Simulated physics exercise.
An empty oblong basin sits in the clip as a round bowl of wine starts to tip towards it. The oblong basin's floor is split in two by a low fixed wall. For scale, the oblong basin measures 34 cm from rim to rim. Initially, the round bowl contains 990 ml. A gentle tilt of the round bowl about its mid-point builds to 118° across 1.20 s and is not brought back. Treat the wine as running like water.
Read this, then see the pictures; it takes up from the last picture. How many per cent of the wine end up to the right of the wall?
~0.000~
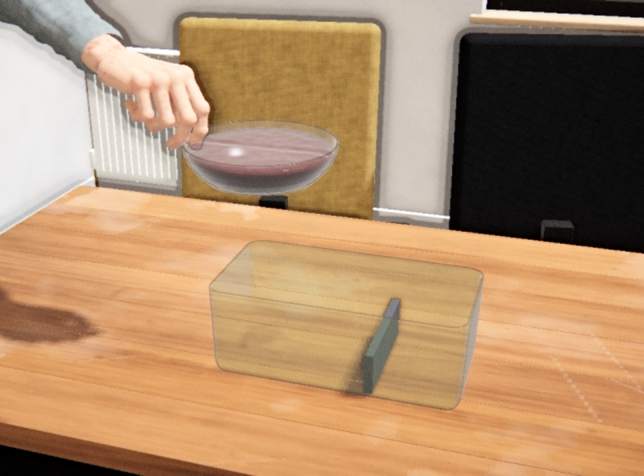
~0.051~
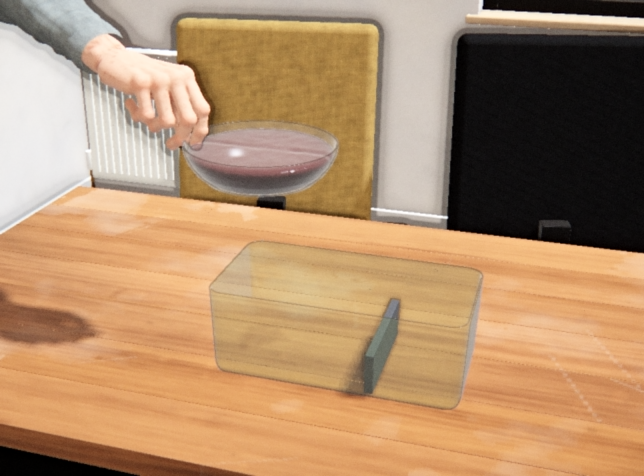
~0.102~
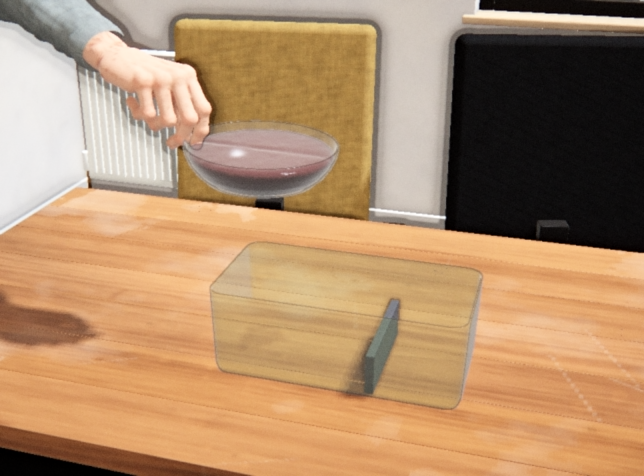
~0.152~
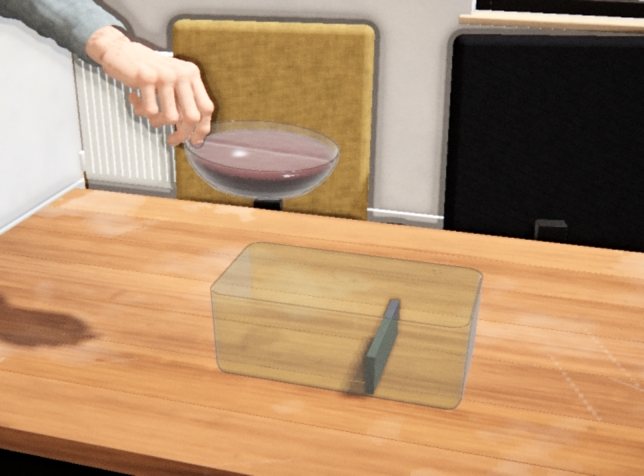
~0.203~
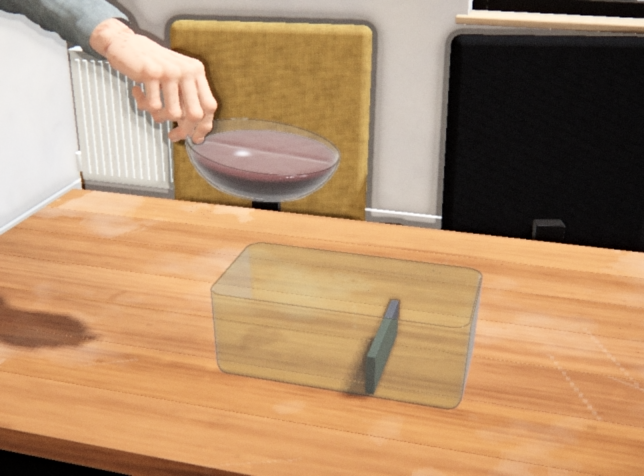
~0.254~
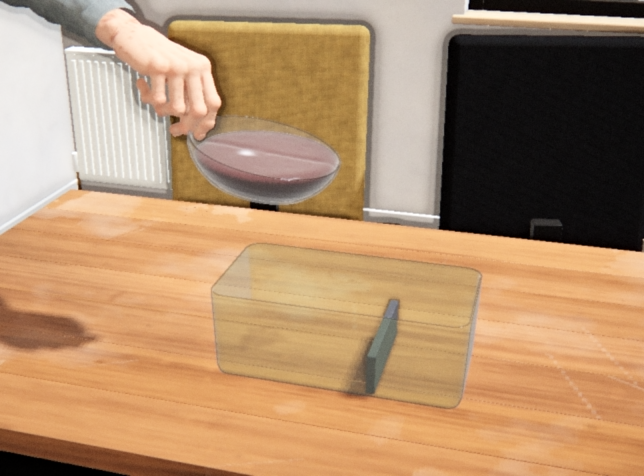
About 42 per cent.
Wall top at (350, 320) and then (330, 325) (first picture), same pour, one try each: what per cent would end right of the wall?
Roughly 80 per cent, then 85 per cent.
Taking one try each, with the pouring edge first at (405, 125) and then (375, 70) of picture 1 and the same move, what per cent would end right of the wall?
The first try gives 70 percent and the second 70 percent.
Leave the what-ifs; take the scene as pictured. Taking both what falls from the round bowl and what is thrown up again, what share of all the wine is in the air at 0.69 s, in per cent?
Around 36 in a hundred.
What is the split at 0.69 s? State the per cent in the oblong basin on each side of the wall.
About 20 left, about 34 right.
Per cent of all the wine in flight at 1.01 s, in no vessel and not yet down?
I'd put it at about 2 per cent of the liquid.
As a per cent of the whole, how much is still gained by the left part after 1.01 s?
It comes to about 0 per cent.
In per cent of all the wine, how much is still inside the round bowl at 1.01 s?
0 in a hundred, give or take.
Then, 0.69 s in, the tilt is 72° and 11 per cent is still to pour, 19 is left of the wall and 33 right of it.
Then, 1.01 s in, the tilt is 111° and 0 per cent is still to pour, 56 is left of the wall and 42 right of it.
Then, 1.34 s in, the tilt is 118° and 0 per cent is still to pour, 56 is left of the wall and 42 right of it.
Then, 1.70 s in, the tilt is 118° and 0 per cent is still to pour, 56 is left of the wall and 42 right of it.
Finally, 56 per cent lies left of the wall, 42 right of it and 2 outside.
